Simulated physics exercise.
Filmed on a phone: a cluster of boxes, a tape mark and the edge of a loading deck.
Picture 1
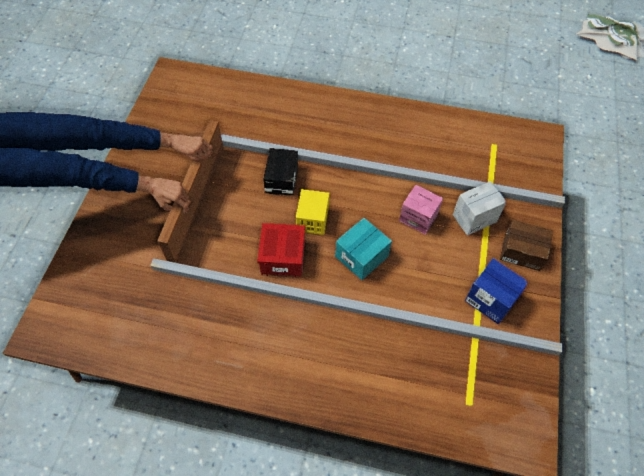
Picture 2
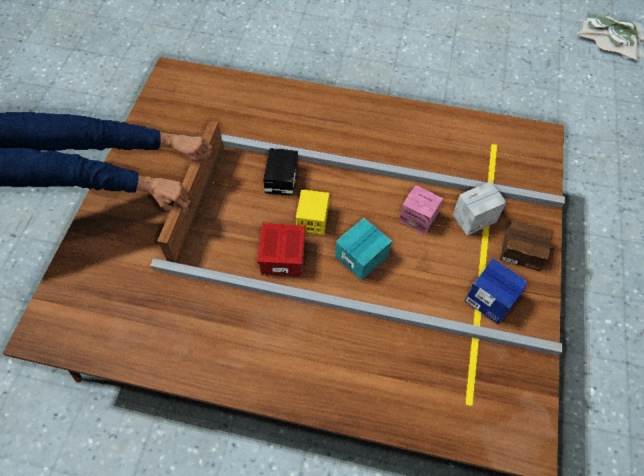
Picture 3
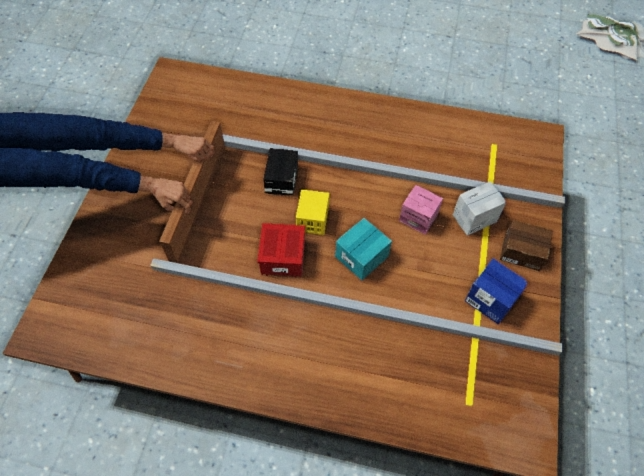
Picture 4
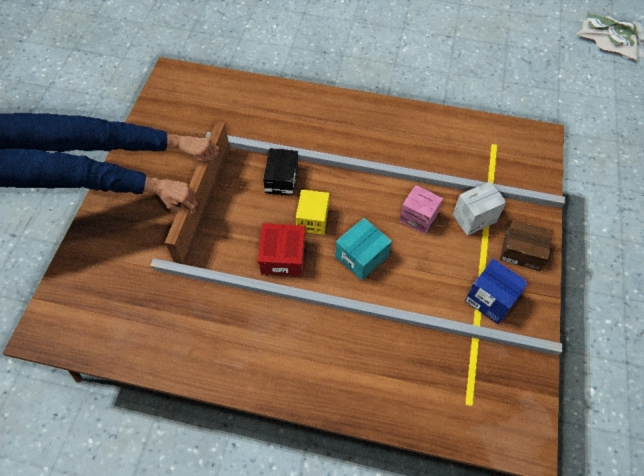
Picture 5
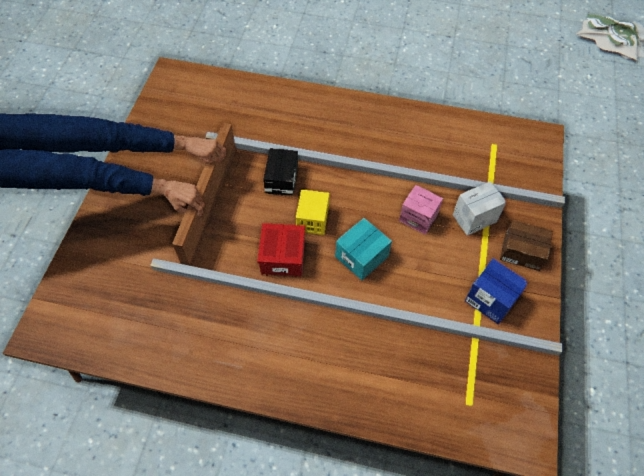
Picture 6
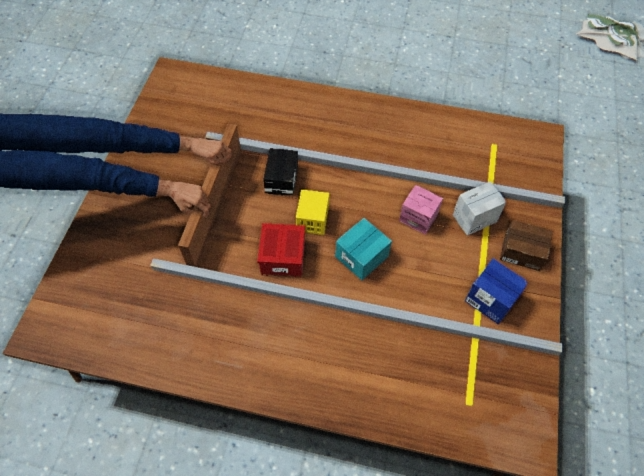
On a wooden deck with two pale rails and a yellow tape line, two hands grip an upright plank to the left of scattered coloured boxes. The plank stays almost still at first, then the hands slide it slightly right, towards the black and red boxes, without touching them, while every box remains motionless.
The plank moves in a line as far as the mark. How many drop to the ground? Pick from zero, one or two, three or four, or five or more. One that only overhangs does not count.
Here the number that fall off is one or two.
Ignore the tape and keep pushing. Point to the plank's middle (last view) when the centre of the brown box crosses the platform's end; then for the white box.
For the brown box at (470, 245), for the white box at (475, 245).
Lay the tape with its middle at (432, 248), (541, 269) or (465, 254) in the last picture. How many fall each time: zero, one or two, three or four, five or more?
One after another: None; more than four; none.
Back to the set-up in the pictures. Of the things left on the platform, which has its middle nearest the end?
That is the blue parcel.
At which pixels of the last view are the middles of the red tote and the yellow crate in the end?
The red tote at (504, 298), the yellow crate at (501, 249).
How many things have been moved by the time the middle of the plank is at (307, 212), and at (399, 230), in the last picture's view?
4 and 6.
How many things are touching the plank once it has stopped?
The number is 3.
Early on, none off yet; brown box at rest near (526, 245); blue parcel at rest near (496, 292); white box at rest near (479, 209).
Finally, the number that fall off is one or two; lost, white box and brown box.
